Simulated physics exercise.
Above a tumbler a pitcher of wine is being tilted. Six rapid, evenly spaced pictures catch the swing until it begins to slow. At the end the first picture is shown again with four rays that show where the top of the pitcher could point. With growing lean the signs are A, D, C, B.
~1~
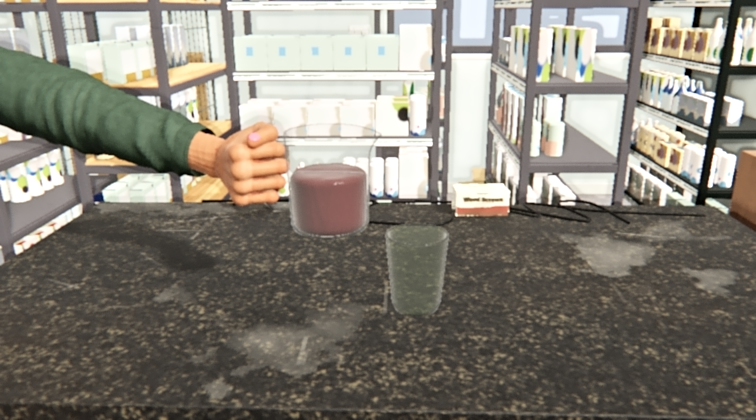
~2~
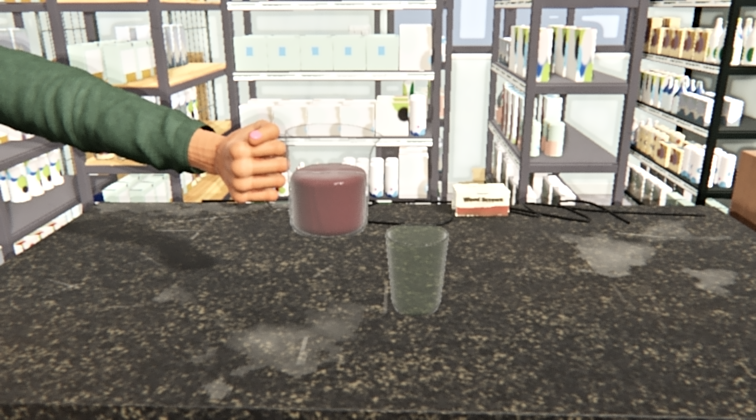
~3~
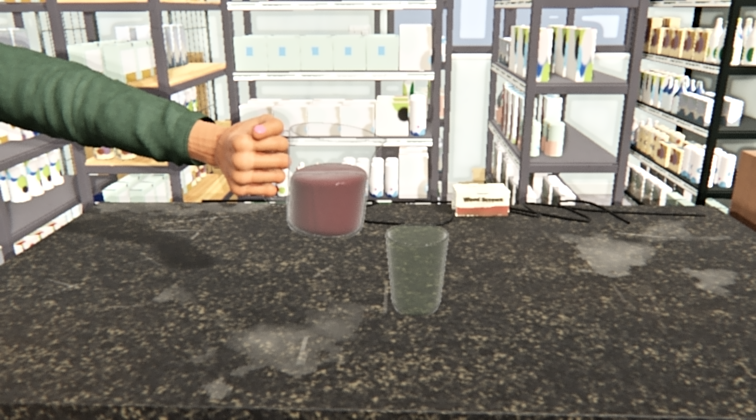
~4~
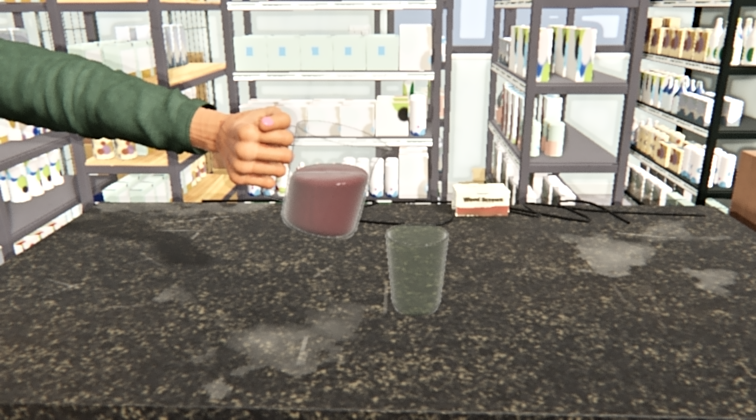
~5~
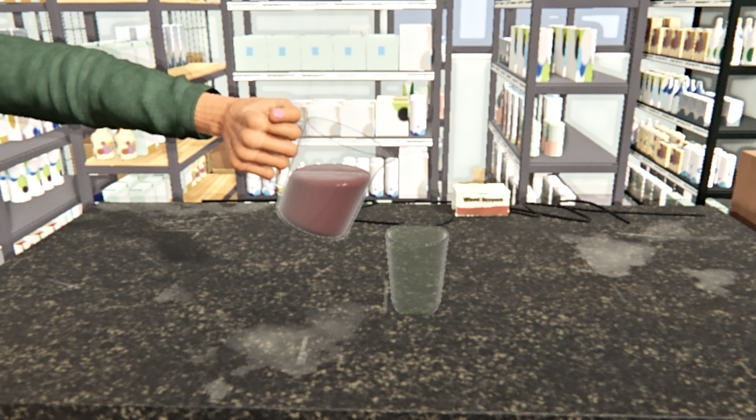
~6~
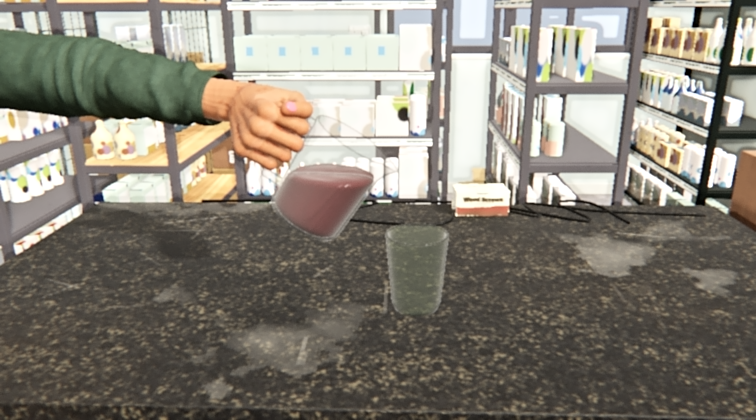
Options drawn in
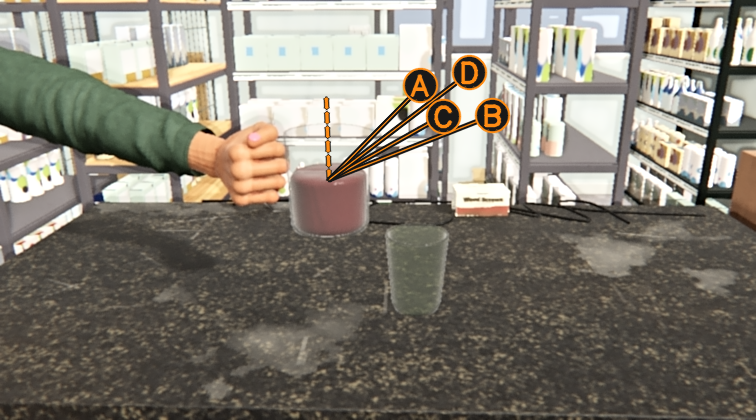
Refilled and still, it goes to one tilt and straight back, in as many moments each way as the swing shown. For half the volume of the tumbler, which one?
The best line is B.
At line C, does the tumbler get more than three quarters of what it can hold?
No, it does not.
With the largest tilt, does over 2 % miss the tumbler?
No.
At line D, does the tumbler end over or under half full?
Under.
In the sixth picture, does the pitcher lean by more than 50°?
No, it does not.
In orange, A at (409, 98); B at (477, 121); C at (428, 123); D at (456, 82).
With A, the tumbler ends with about 3 % of what it can hold.
With B, the tumbler ends with about 50 % of what it can hold.
With C, the tumbler ends with about 28 % of what it can hold.
With D, the tumbler ends with about 12 % of what it can hold.
